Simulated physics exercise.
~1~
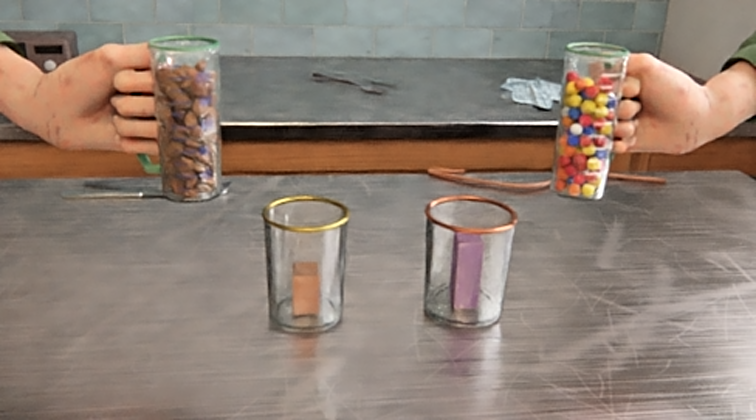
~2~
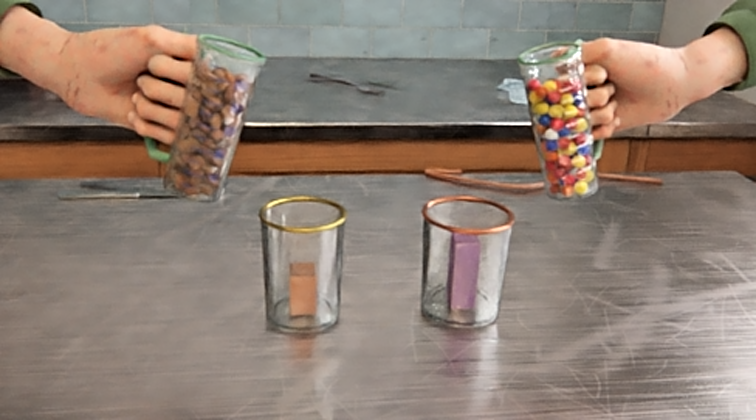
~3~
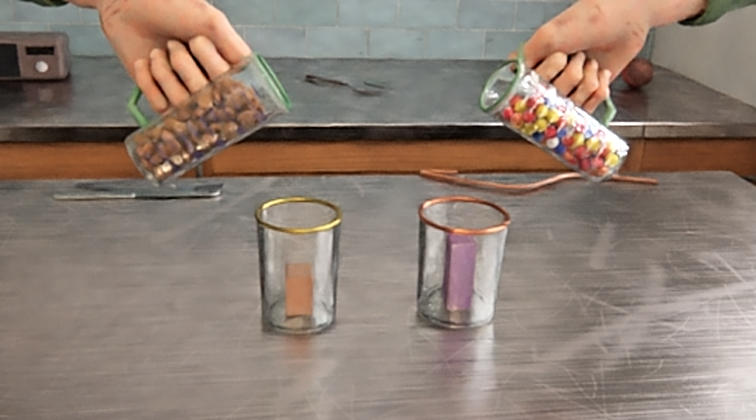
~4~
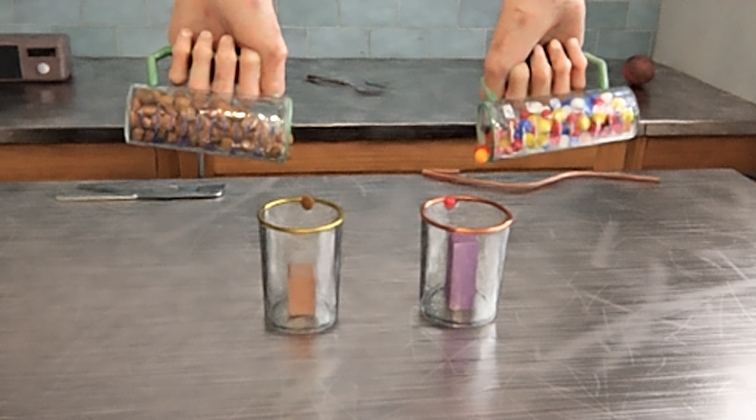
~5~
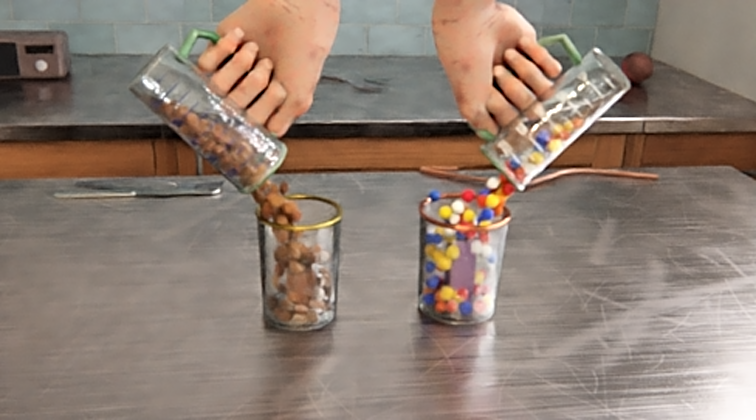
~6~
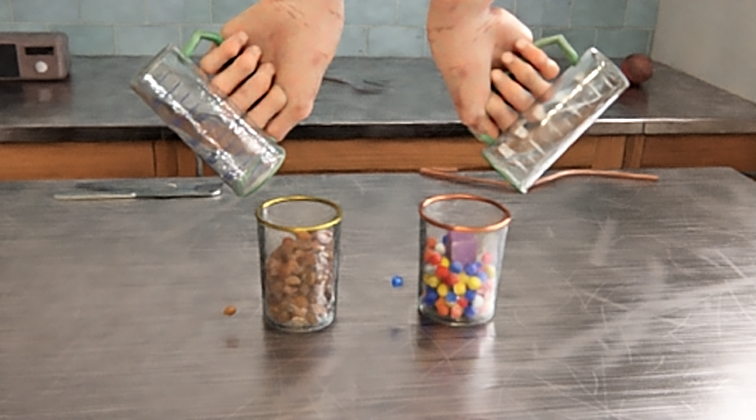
Two hands tipping mugs of brown nuggets and colourful beads into glasses, covering the left block while the right block still shows.
